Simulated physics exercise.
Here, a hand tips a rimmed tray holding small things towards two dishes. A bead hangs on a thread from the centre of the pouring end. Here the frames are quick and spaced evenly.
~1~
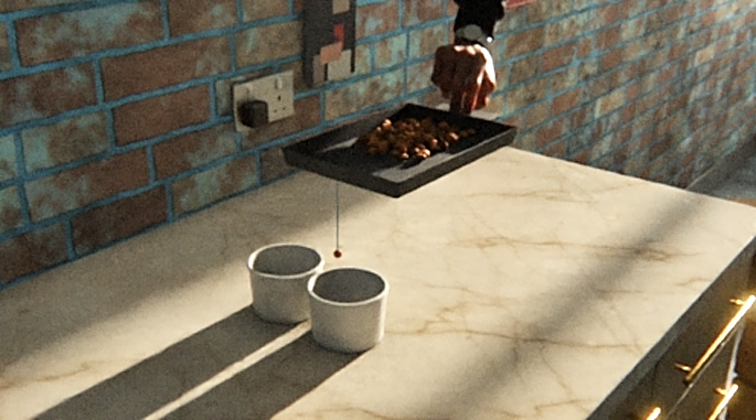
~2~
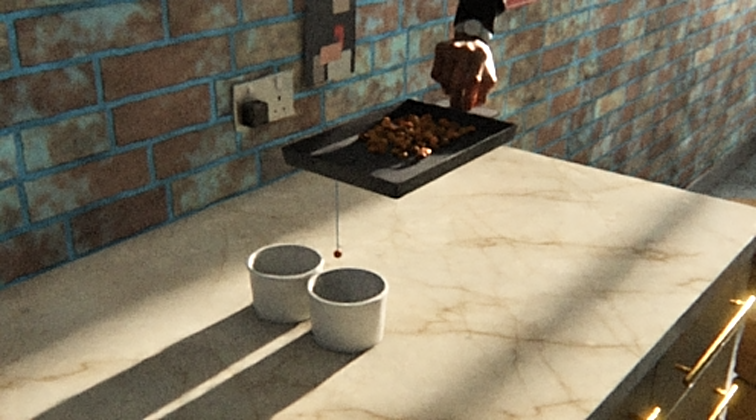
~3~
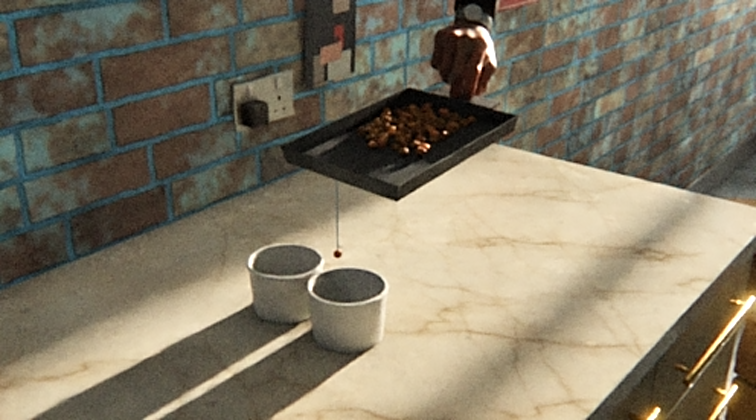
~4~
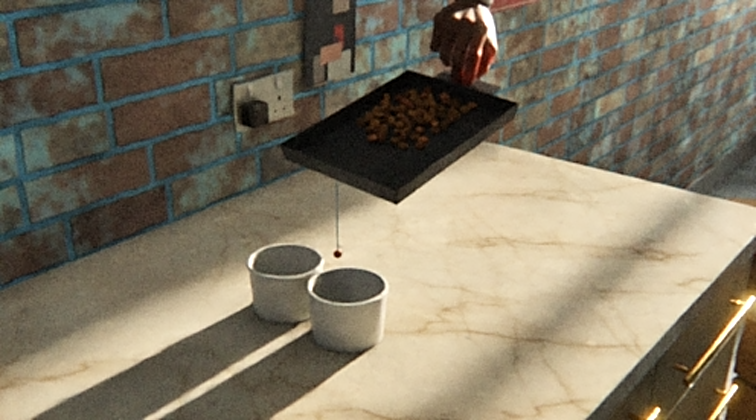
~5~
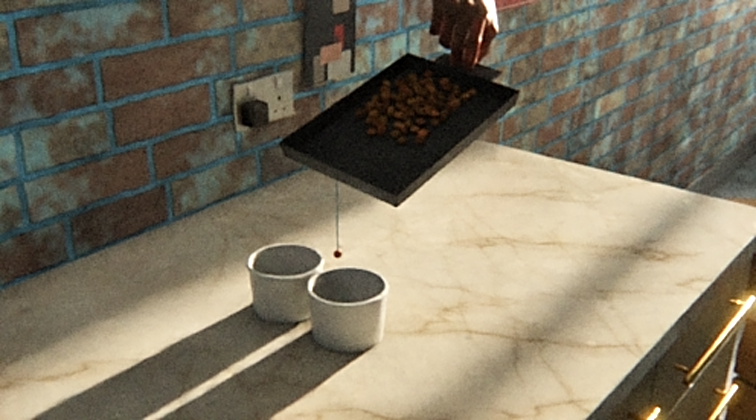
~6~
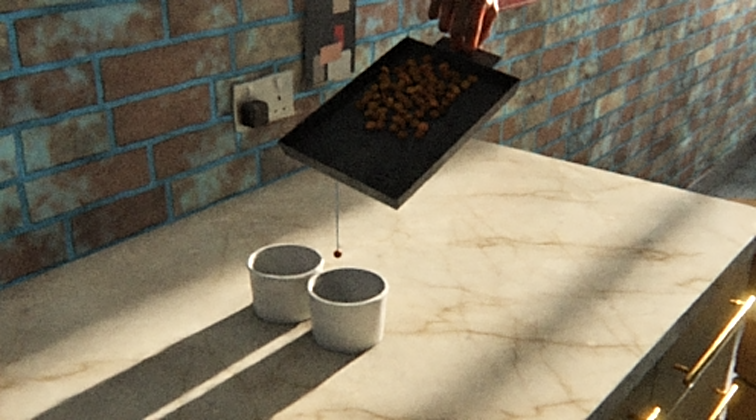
A hand tilts a dark rimmed tray of small brown pieces steadily more steeply, raising its far end above two white dishes on a marble counter, while the pouring end dips slightly at its right corner and a bead hangs still.
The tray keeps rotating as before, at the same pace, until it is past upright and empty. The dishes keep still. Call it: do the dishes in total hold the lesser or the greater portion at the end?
In total they hold the lesser portion.
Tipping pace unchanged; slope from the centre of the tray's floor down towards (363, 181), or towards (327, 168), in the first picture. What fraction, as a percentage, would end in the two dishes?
Case one near 40 %; case two near 70 %.
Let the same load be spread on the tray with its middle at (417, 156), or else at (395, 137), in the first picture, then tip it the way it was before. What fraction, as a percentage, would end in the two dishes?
Around 40 in a hundred the first time, around 40 in a hundred the second.
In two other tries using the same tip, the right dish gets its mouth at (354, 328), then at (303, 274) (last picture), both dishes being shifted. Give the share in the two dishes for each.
Trial 1 about 20 %, trial 2 about 0 %.
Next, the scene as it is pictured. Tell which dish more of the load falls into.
More winds up in the rightward dish.
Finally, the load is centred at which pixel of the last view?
Roughly at (385, 354), give or take.
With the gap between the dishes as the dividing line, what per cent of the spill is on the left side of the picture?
That would be roughly 10 per cent.
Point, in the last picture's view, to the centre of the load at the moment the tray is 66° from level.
Mark it at roughly (386, 176) in the final frame.
Soon, tray tipped steeply; all on the tray.
A while on, tray tipped past a quarter turn; about a quarter on the tray; about a quarter in the right dish; about half outside both; a small part in the air.
Towards the end, tray tipped past a quarter turn; about a third in the right dish; about two thirds outside both.
Finally, tray tipped past a quarter turn; about a third in the right dish; none in the left dish; about two thirds outside both.
